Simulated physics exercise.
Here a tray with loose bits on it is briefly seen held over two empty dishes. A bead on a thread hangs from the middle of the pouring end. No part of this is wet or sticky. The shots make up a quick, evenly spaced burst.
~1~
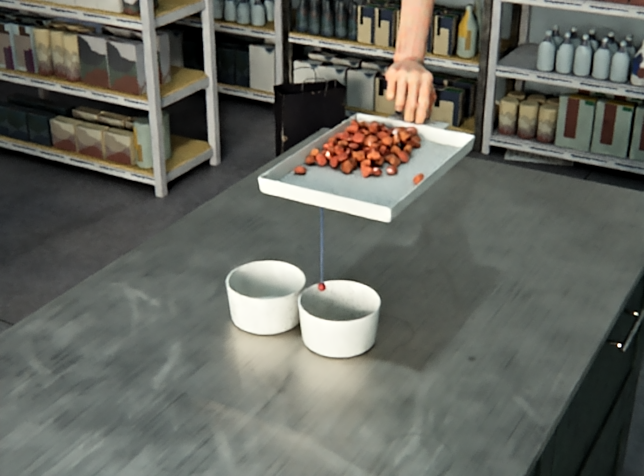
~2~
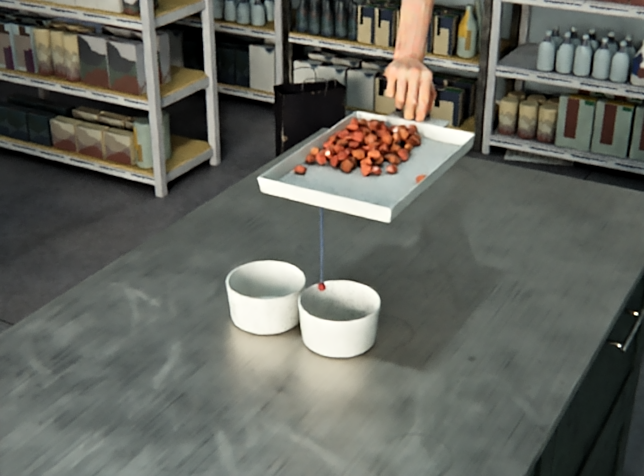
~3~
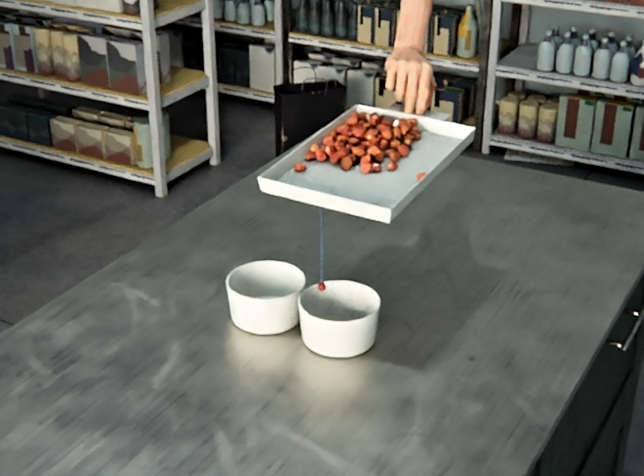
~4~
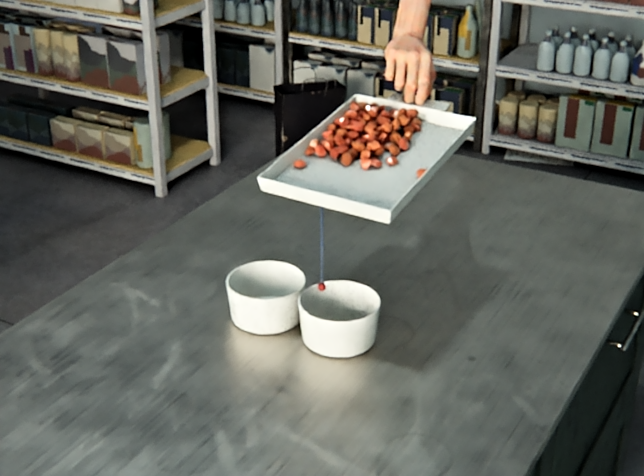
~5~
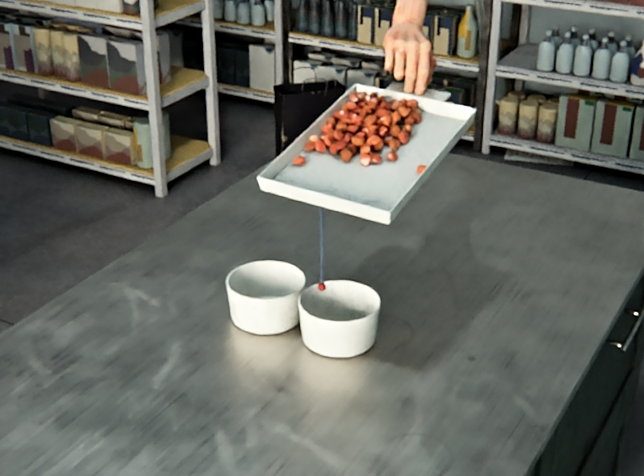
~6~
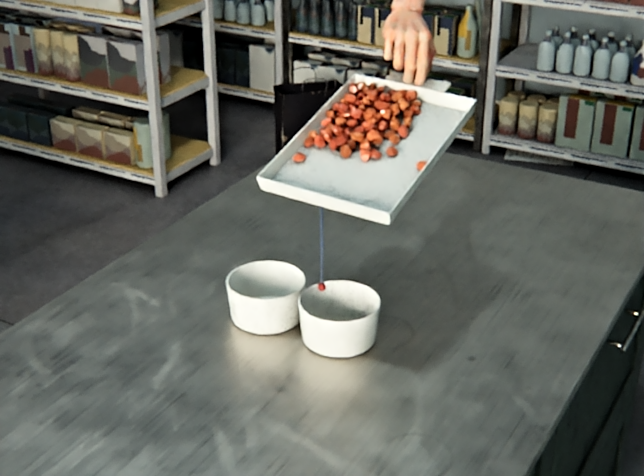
A white tray heaped with reddish-brown chunks is held by a hand at its far end above two empty white dishes on a grey tabletop, with stocked shelves behind, seen from above at a slight angle. A small red bead hangs on a thin thread from the tray's near edge. The hand gradually raises the far end, tilting the tray slightly toward the dishes, while the camera stays still.
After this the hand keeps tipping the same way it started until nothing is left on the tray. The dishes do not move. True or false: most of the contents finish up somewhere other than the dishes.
True.
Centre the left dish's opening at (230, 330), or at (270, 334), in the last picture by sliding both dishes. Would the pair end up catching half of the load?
At place one the minor share; at place two the minor share.
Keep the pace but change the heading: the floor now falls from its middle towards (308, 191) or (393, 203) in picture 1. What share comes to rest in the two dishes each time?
Respectively close to 50 and 20 in a hundred.
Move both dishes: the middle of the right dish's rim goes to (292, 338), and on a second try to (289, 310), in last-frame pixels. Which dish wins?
Result, try one: The dish at right; try two: The dish at right.
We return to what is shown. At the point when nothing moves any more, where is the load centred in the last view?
I'd say the middle ends up at about (305, 387).
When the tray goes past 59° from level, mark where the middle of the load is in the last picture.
Somewhere near pixel (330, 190).
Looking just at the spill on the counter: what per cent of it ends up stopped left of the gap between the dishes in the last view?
Around 50 %.
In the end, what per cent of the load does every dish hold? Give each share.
Count per hundred - left dish ~ 0, right dish ~ 0.
Soon after the last picture, tray tipped steeply; most on the tray; a stray few outside both; a small part in the air.
A little later, tray tipped right over; about half on the tray; about half outside both; a small part in the air.
Later still, tray tipped past a quarter turn; a stray few in the right dish; nearly all outside both.
At rest, tray tipped past a quarter turn; a stray few in the right dish; none in the left dish; nearly all outside both.
